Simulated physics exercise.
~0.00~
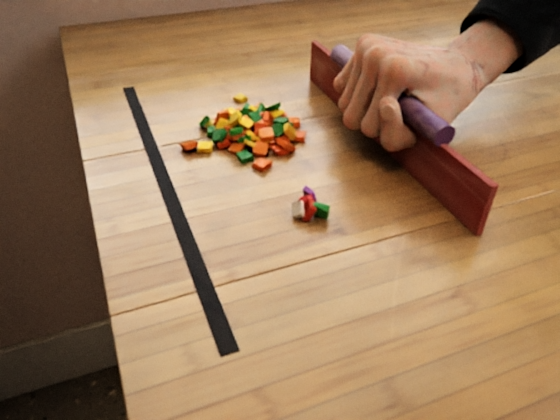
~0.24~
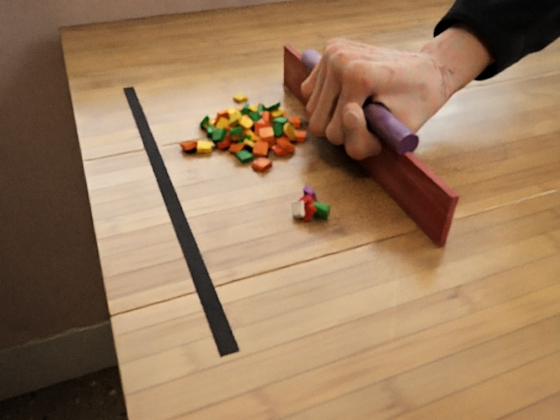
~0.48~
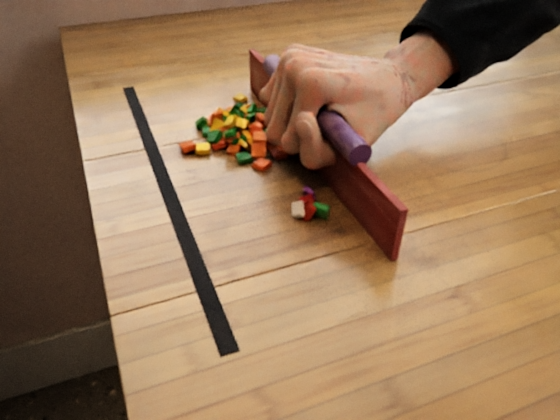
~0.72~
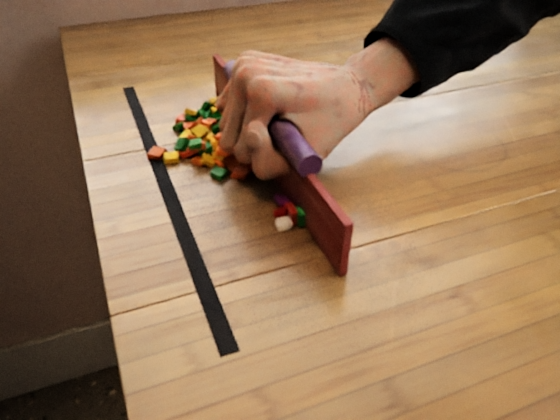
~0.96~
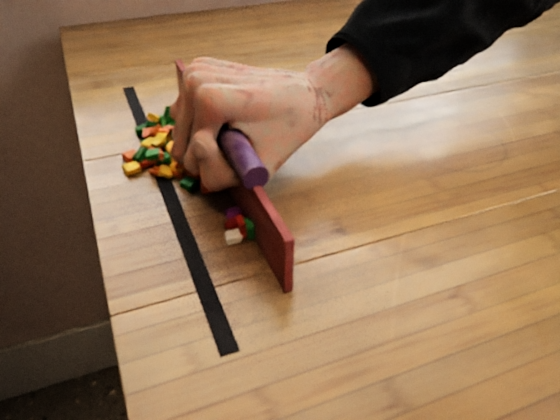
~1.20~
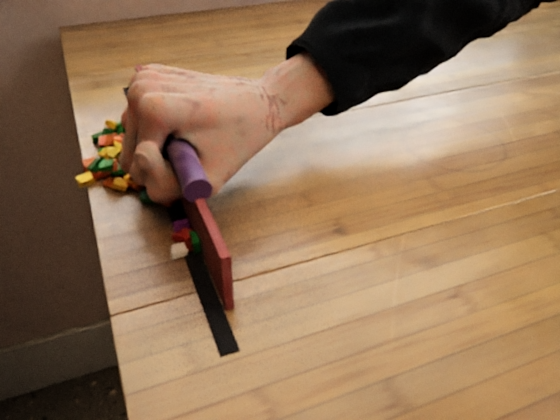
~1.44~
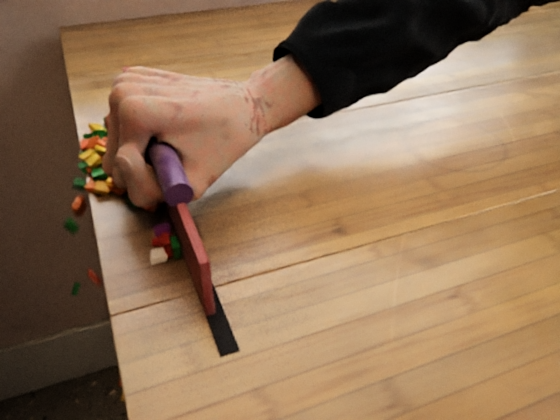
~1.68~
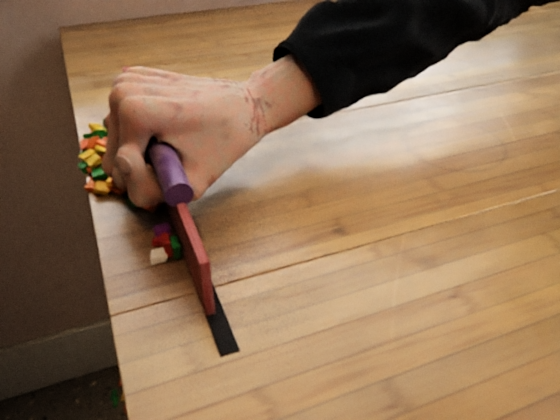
At the start, a hand holds a red blade by its purple handle on a wooden table, to the right of a large colorful heap and a much smaller cluster of little pieces, with a strip of black tape further left. The hand slides the blade left, reaching the large heap and then the small cluster. Both are pushed along, and the large heap crosses the tape toward the table's edge. The blade stops at the tape as a few pieces of the large heap tumble off the edge. At the end, the hand rests still, most of the heap crowds the edge, and the small cluster stays on the table.
